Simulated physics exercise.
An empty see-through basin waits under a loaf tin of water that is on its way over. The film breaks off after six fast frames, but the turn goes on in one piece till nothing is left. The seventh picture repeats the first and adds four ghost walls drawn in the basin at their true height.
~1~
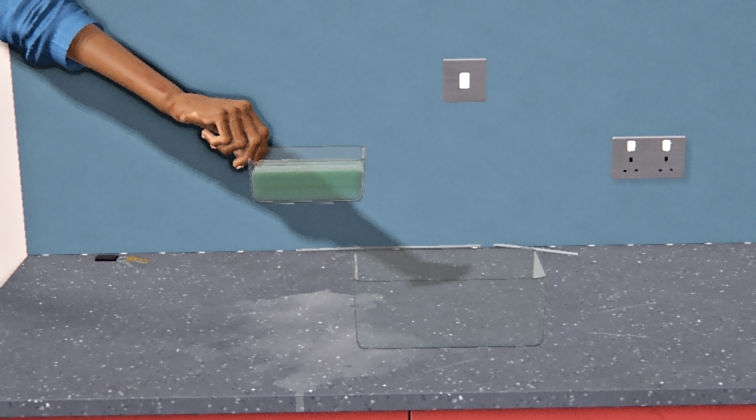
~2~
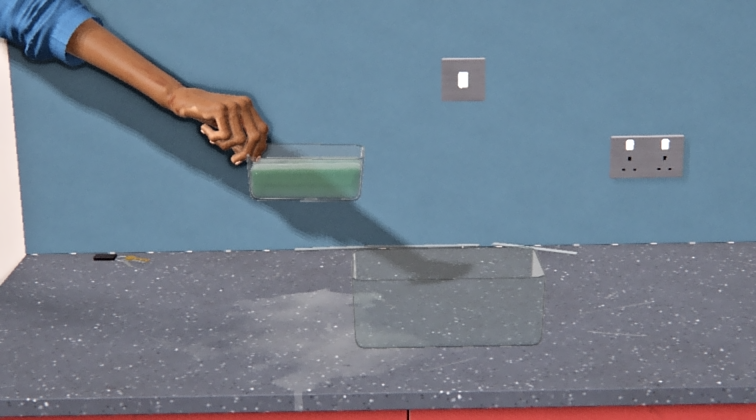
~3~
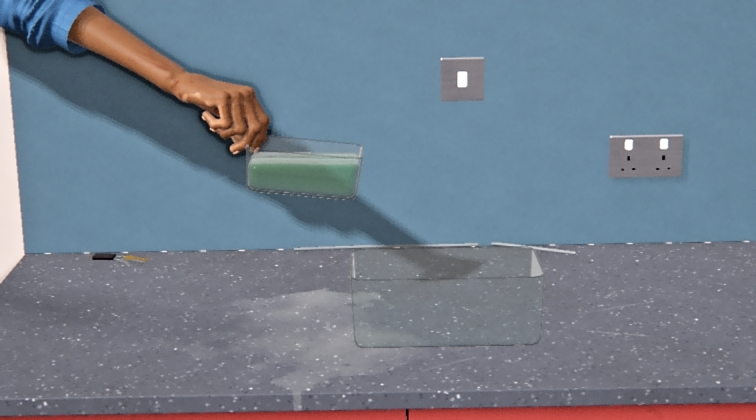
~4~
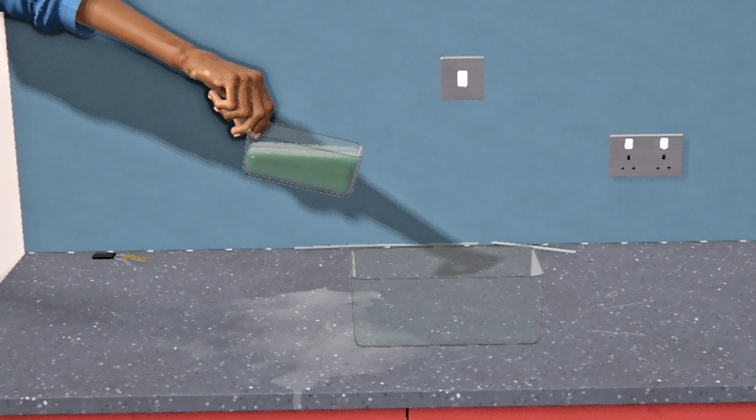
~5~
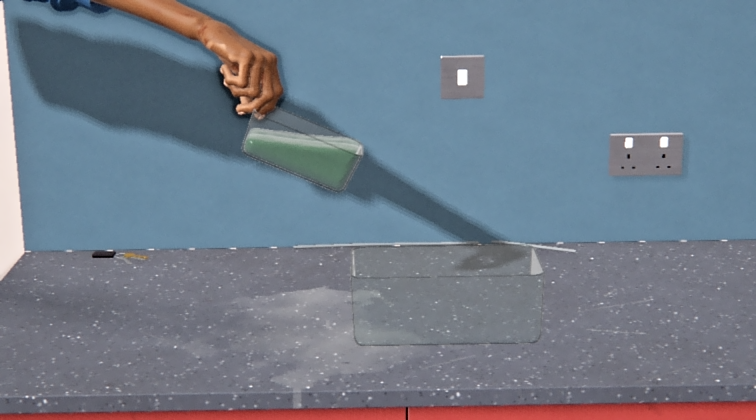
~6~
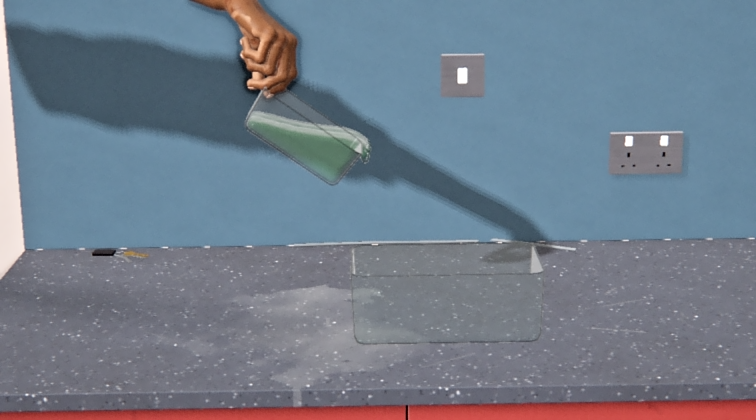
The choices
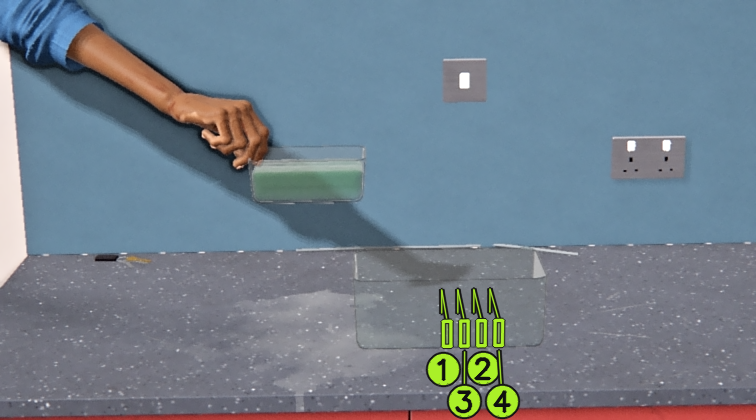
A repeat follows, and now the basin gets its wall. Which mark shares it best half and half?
Go for 3.
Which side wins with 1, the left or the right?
The right one.
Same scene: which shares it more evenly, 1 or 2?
Slot 1.
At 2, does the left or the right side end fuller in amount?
The left side.
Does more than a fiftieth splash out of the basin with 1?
Yes, it does.
On the marked copy, 1 at (447, 351); 2 at (481, 351); 3 at (464, 351); 4 at (498, 350).
With 1, about 29 % ends left of the wall and 64 % right of it; 7 % is lost outside.
With 2, about 76 % ends left of the wall and 16 % right of it; 8 % is lost outside.
With 3, about 50 % ends left of the wall and 41 % right of it; 8 % is lost outside.
With 4, about 81 % ends left of the wall and 12 % right of it; 8 % is lost outside.
